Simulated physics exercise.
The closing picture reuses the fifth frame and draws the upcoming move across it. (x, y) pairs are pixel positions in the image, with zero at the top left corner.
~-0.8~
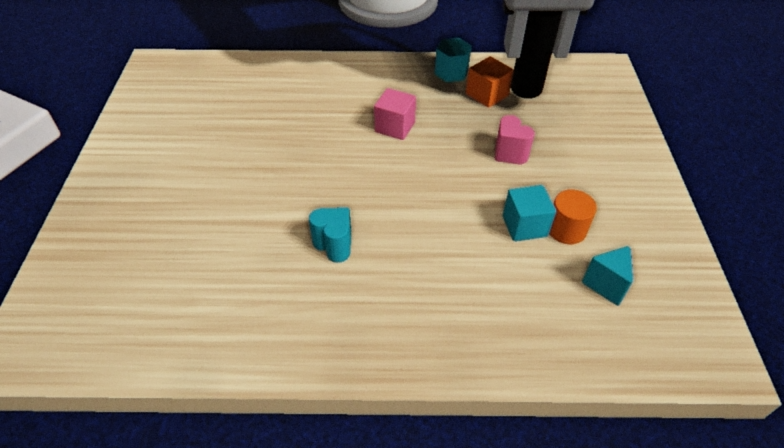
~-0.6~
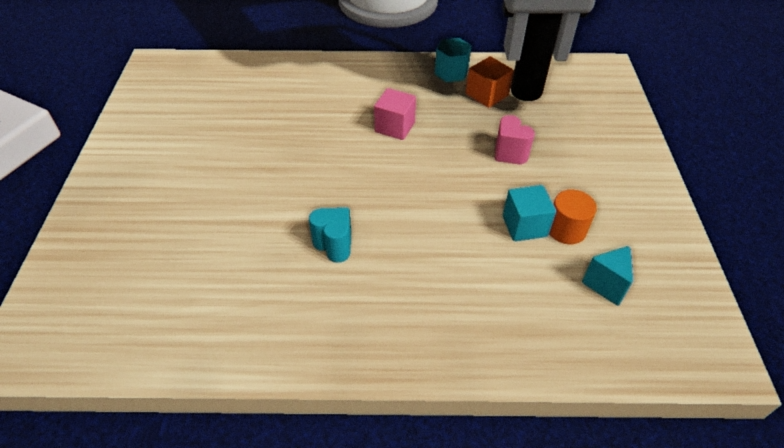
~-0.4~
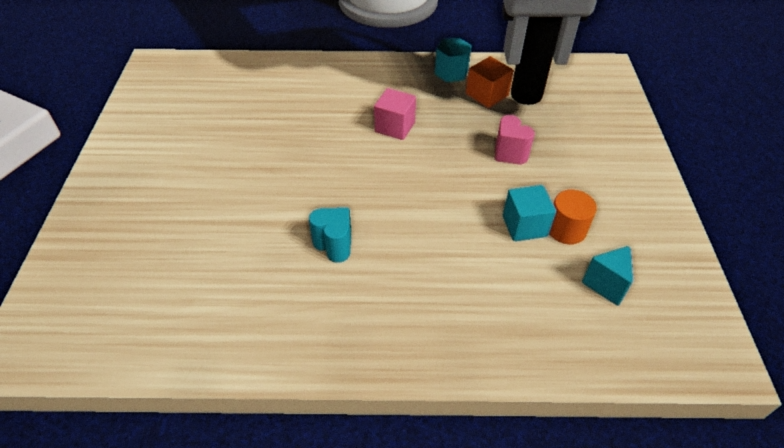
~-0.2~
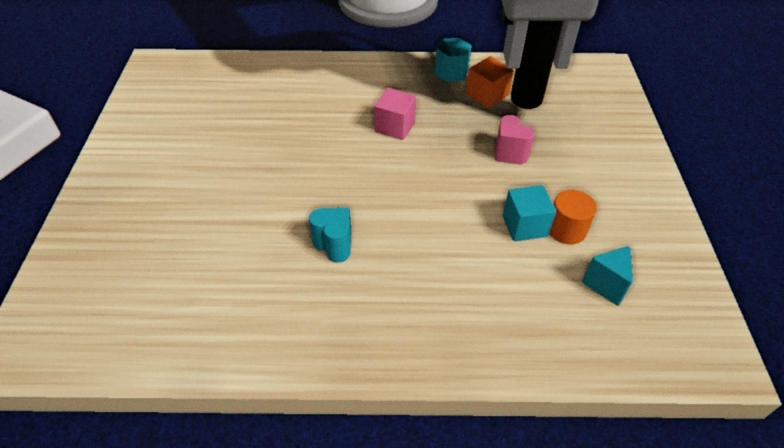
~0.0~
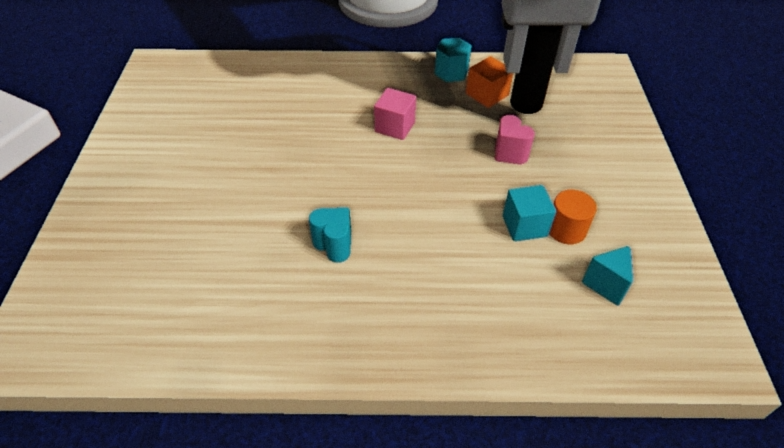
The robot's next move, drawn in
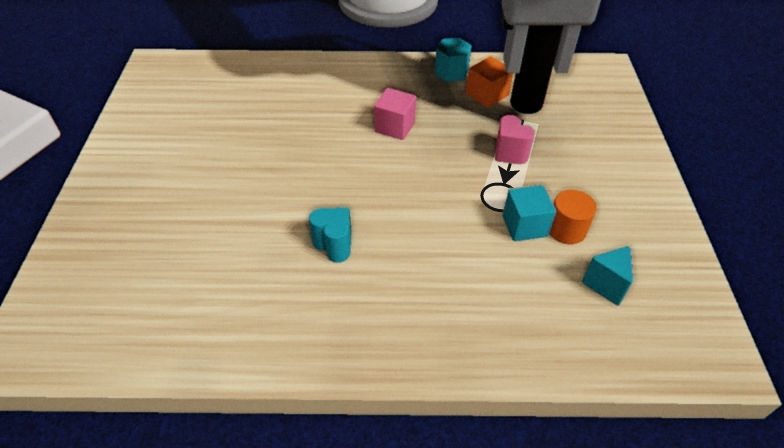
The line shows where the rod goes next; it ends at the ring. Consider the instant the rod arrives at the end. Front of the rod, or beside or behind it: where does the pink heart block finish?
The pink heart block is leading.
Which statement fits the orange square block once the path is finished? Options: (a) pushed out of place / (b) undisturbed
The one that fits is b, undisturbed.
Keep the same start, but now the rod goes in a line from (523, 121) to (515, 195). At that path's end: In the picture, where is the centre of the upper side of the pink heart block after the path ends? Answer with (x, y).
The middle of its upper face will lie at (490, 169).
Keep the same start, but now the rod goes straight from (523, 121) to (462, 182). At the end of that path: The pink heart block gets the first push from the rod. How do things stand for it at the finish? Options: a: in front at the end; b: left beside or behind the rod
My pick is b.
Path on the board, in a line from (523, 121) to (500, 197).
On the path given first. One third of the way, rod (519, 129); pink heart block (513, 139).
Two thirds of the way, rod (512, 154); pink heart block (508, 165), turned 35° anticlockwise.
At the end, rod (504, 182); orange square block in place; pink heart block (498, 193), turned 35° anticlockwise; turquoise square block (533, 211), turned 35° anticlockwise.
